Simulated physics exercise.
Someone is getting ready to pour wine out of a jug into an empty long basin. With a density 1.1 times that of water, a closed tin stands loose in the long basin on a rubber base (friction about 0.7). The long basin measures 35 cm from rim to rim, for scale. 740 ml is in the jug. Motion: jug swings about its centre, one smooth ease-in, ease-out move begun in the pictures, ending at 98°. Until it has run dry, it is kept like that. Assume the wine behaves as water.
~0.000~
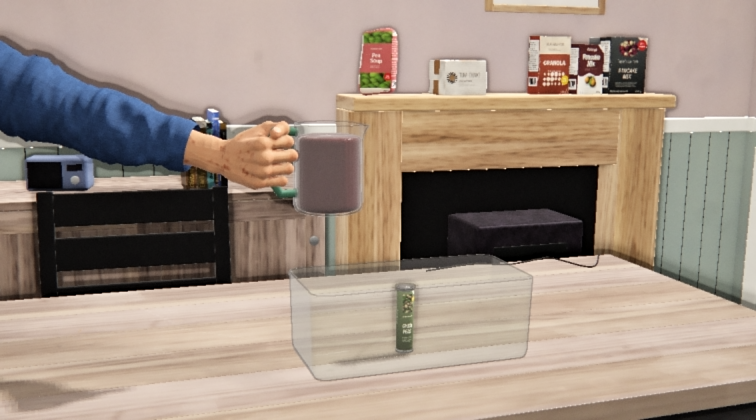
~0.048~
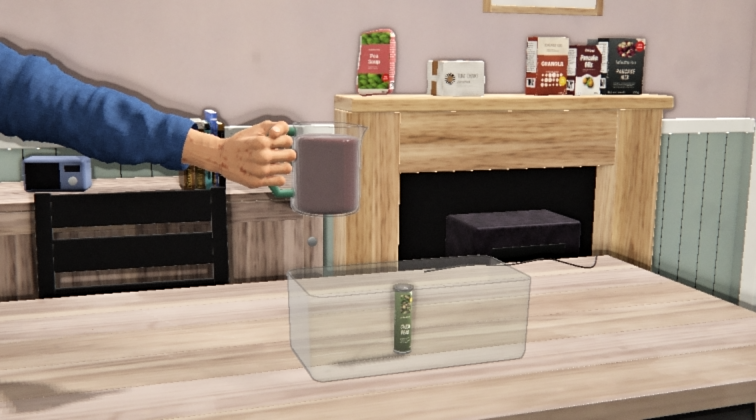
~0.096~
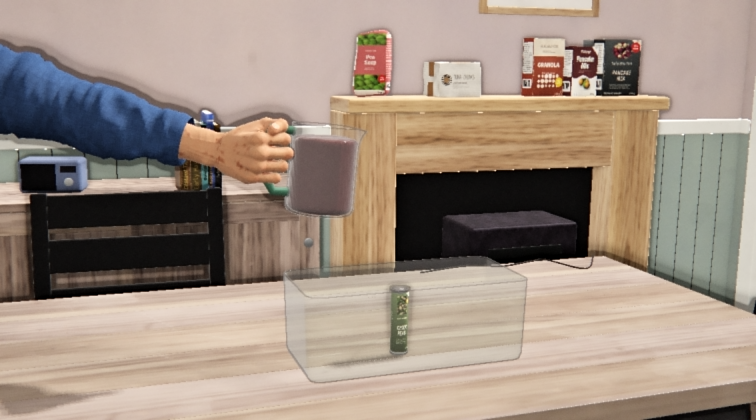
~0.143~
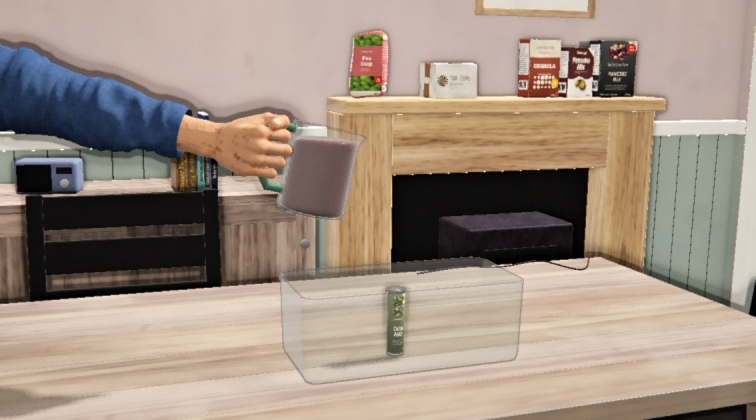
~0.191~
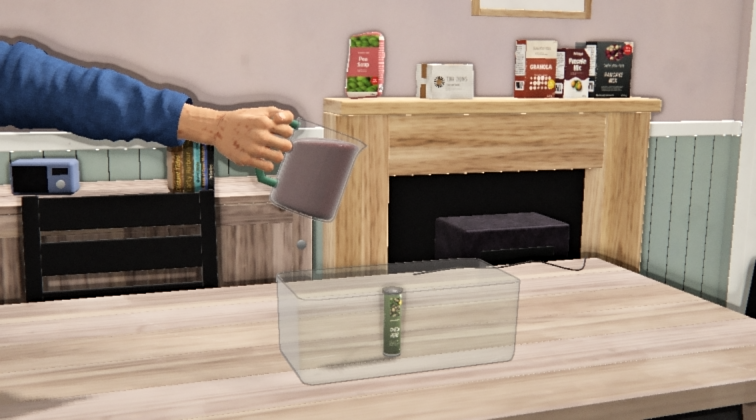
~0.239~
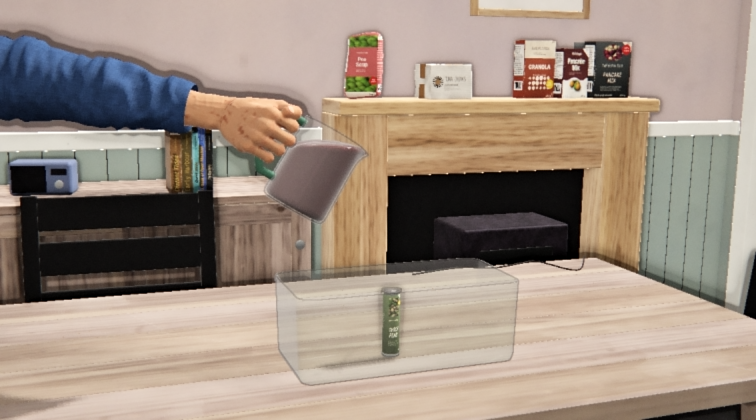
In a dining room, a blue-sleeved arm holding a jug of purplish liquid above a clear basin, smoothly tilting it rightward.
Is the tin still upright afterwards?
My guess is it's going to stay on its base.
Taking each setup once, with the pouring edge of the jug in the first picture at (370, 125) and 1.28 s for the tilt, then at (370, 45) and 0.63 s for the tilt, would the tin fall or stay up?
The tin stays vertical the first time and stays vertical the second time.
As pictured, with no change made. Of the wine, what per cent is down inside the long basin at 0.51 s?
6 %, give or take.
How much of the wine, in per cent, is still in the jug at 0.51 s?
Around 68 in a hundred.
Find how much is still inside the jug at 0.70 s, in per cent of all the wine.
I'd say some 28 per cent remains.
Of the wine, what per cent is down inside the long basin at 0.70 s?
Roughly 46 per cent.
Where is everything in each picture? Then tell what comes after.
In the first picture, it leans 0°; its right rim is at (369, 124); the wine meets the walls at (296, 137) and (359, 136); the long basin's rim runs from (300, 283) to (512, 267); the tin's top is at (405, 290).
In the second picture, it leans 1°; its right rim is at (368, 126); the wine meets the walls at (295, 138) and (358, 137).
In the third picture, it leans 6°; its right rim is at (367, 130); the wine meets the walls at (293, 138) and (356, 140).
In the fourth picture, it leans 12°; its right rim is at (366, 137); the wine meets the walls at (292, 140) and (355, 142).
In the fifth picture, it leans 21°; its right rim is at (367, 145); the wine meets the walls at (287, 152) and (357, 144).
In the sixth picture, it leans 31°; its right rim is at (368, 155); the wine meets the walls at (280, 162) and (364, 148).
By 0.51 s the tilt is 89° and 69 per cent is still to pour; the tin stands where it began.
By 0.70 s the tilt is 98° and 29 per cent is still to pour; the tin stands where it began.
By 0.91 s the tilt is 98° and 10 per cent is still to pour; the tin stands where it began.
By 1.13 s the tilt is 98° and 3 per cent is still to pour; the tin stands where it began.
At rest the tin stands where it began.
